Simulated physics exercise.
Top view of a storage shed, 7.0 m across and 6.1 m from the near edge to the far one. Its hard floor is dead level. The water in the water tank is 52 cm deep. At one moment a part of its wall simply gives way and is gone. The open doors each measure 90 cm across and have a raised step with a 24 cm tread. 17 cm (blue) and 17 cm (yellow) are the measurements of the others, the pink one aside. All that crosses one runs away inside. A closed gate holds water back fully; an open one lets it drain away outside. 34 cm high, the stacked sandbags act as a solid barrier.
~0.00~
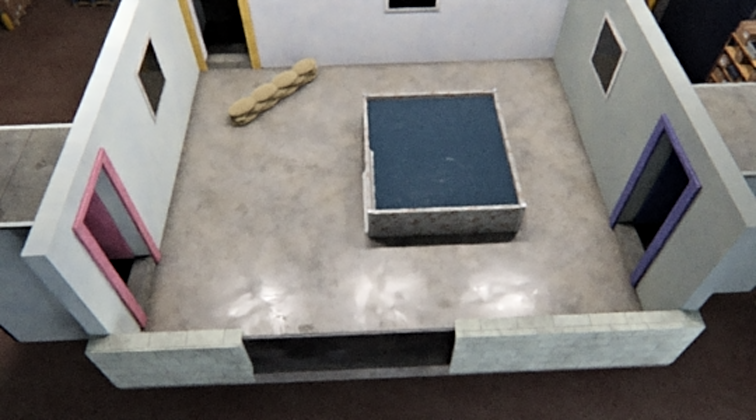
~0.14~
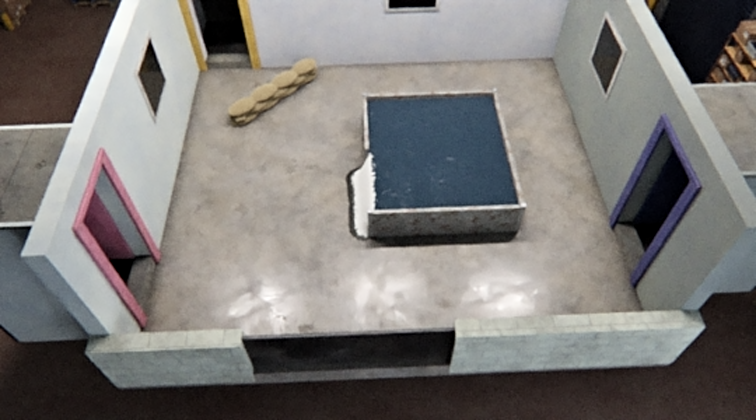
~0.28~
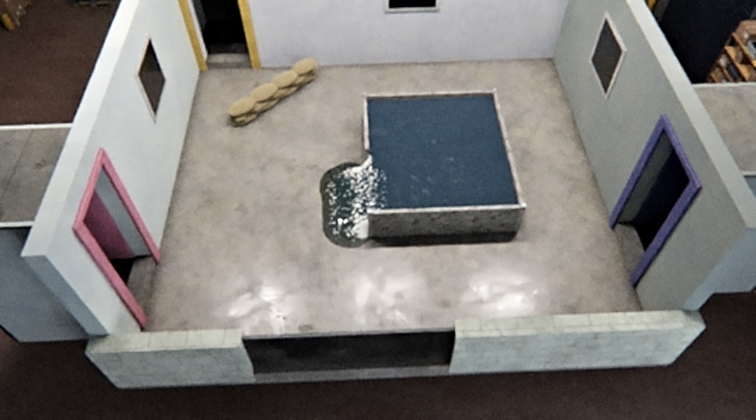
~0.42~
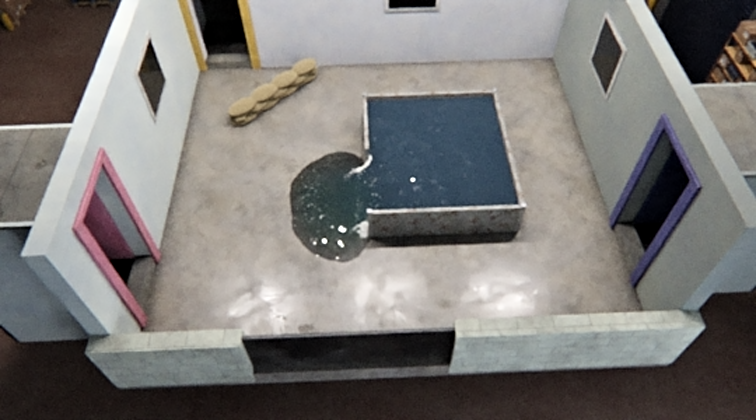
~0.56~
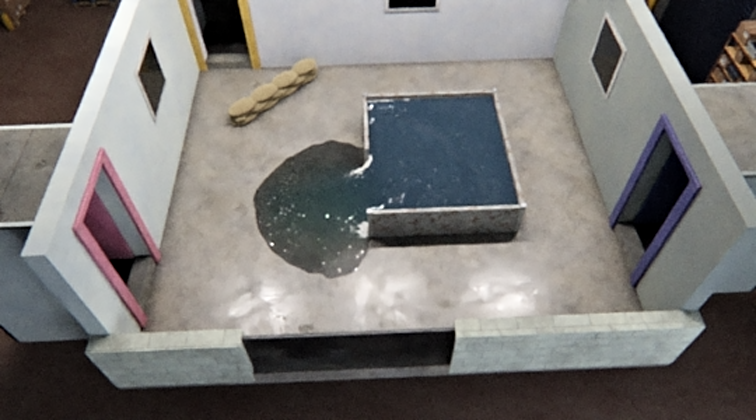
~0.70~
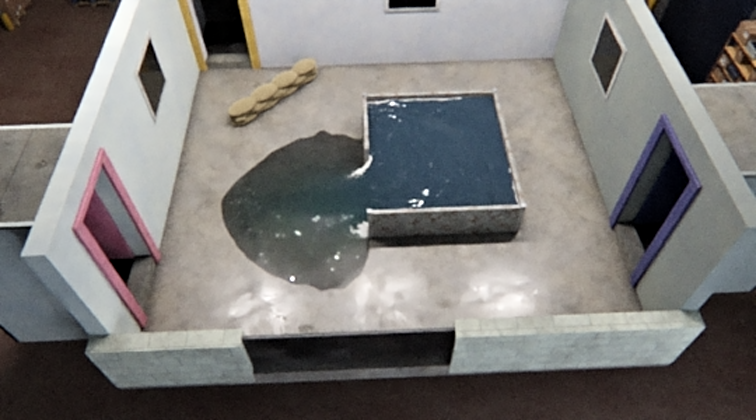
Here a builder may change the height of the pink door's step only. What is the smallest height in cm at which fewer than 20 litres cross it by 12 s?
About 18 cm.
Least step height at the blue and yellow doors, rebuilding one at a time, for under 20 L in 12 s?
You'd want some 7.0 cm at blue and some 16 cm at yellow.
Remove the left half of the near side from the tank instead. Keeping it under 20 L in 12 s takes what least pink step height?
I'd say close to 16 cm.
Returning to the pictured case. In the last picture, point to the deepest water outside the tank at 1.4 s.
Around pixel (361, 223).
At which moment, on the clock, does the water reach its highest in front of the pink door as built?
I'd guess close to 3.6 seconds.
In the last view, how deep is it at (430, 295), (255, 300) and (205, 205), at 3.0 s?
Approx. 0 / 3 / 10 cm.
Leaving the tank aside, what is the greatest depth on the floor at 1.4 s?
32 cm.
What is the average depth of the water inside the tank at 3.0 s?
The mean depth is about 28 cm.
After 1.4 s water covers 25 % of the floor, deepest (32 cm) near (361, 223); it has not reached the pink door.
After 3.0 s water covers 40 % of the floor, deepest (32 cm) near (135, 362); 24 cm at the pink door, 0 litres in over its 23 cm step.
After 12.0 s water covers 95 % of the floor, deepest (12 cm) near (511, 64); 9 cm at the pink door, 4 litres in over its 23 cm step.
At the pink door as built, the water arrived by 1.6 s and peaked near 24 cm at 3.6 s.
Run again over the same 12 s with other heights there, 49 litres in over 15 cm, 11 litres over 20 cm. The limit of 20 litres is kept from about 18 cm up.
